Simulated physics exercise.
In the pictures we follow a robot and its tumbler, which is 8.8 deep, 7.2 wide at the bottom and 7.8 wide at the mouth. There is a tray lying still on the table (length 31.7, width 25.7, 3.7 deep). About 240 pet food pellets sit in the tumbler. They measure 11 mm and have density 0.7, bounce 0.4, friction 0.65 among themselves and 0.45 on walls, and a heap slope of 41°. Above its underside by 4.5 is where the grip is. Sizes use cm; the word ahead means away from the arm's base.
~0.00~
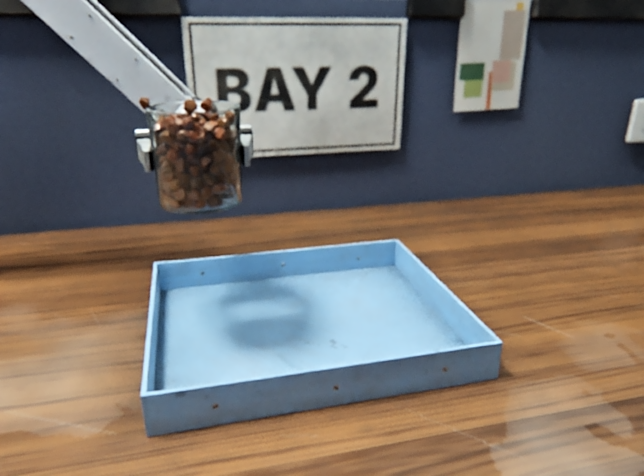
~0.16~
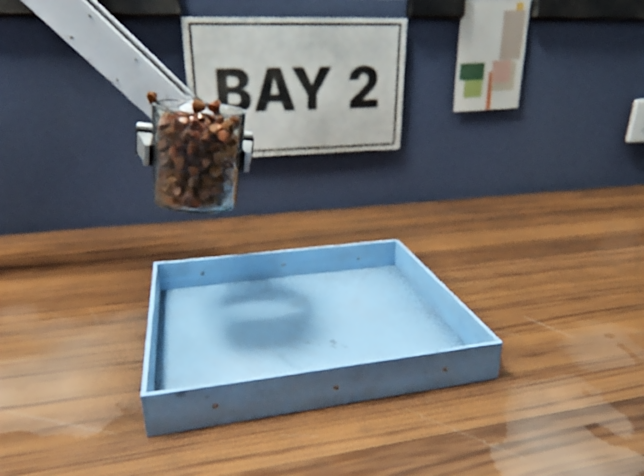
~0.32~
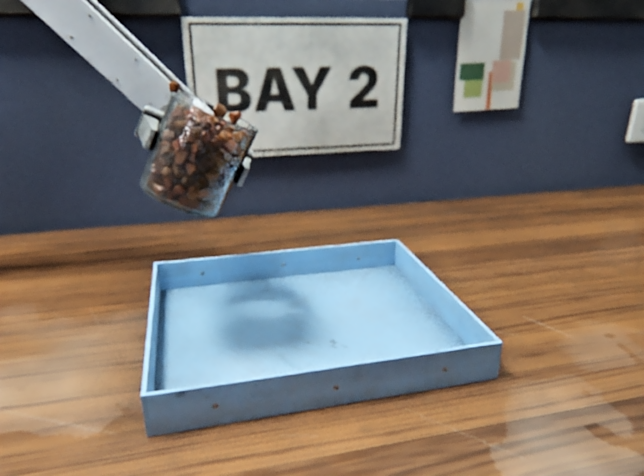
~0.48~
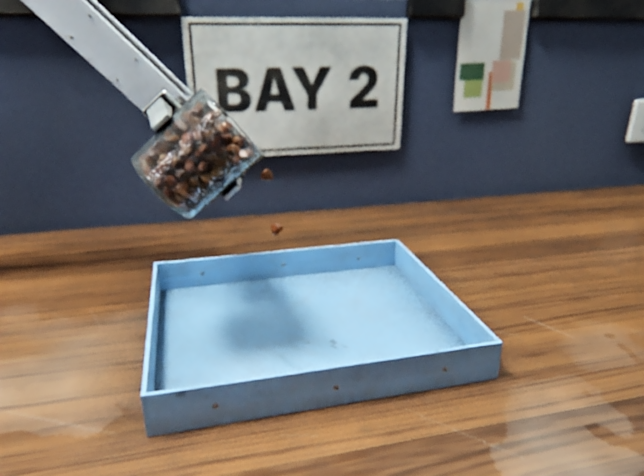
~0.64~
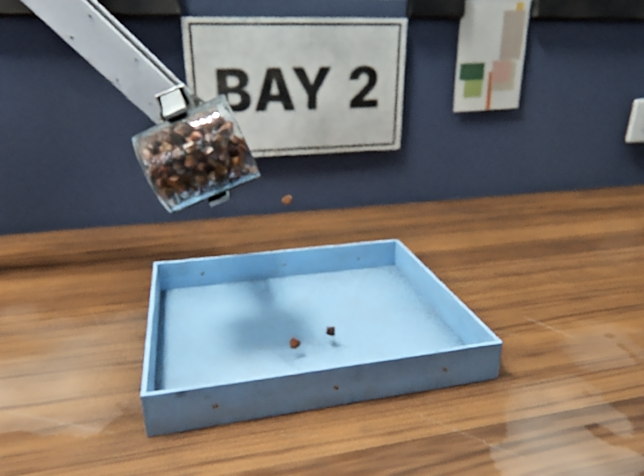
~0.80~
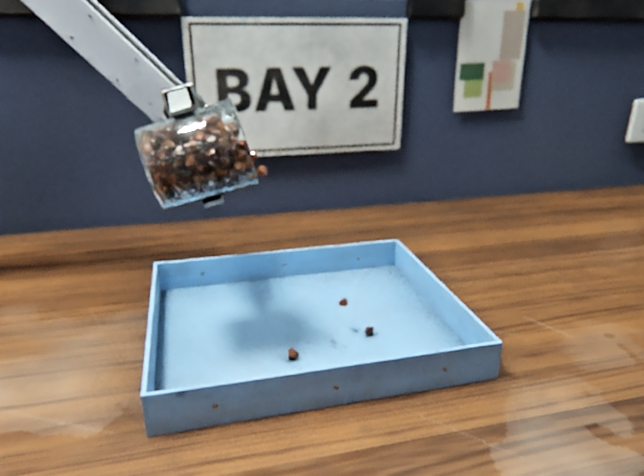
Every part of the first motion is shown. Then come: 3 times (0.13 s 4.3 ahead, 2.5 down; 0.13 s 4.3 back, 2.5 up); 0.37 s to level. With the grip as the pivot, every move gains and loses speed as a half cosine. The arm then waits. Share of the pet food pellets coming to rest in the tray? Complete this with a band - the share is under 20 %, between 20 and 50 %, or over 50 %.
The share is between 20 and 50 %.
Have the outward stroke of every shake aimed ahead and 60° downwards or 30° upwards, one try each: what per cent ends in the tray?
First try some 15 %, second try some 90 %.
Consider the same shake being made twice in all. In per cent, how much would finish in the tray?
It would come to around 25 %.
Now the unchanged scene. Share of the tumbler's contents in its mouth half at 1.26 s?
Close to 45 in a hundred.
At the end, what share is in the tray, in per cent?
Some 35 percent.
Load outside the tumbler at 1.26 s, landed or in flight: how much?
Share out so far: Close to 20 %.
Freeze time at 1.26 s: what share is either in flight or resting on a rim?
About 4 %.
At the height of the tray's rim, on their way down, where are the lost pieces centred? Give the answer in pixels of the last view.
Centre: About (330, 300).
By 1.26 s, tilted 76° forward, highest piece 21 above the table; 187 in the tumbler, 44 in the tray, 9 in flight or on a rim.
By 1.72 s, tilted 52° forward, highest piece 21 above the table; 157 in the tumbler, 79 in the tray, 4 in flight or on a rim.
By 2.15 s, level, highest piece 24 above the table; 157 in the tumbler, 83 in the tray.
By 3.20 s, level, highest piece 24 above the table; 157 in the tumbler, 83 in the tray.
Final count, 157 in the tumbler, 83 in the tray. That is 35 % in the tray.
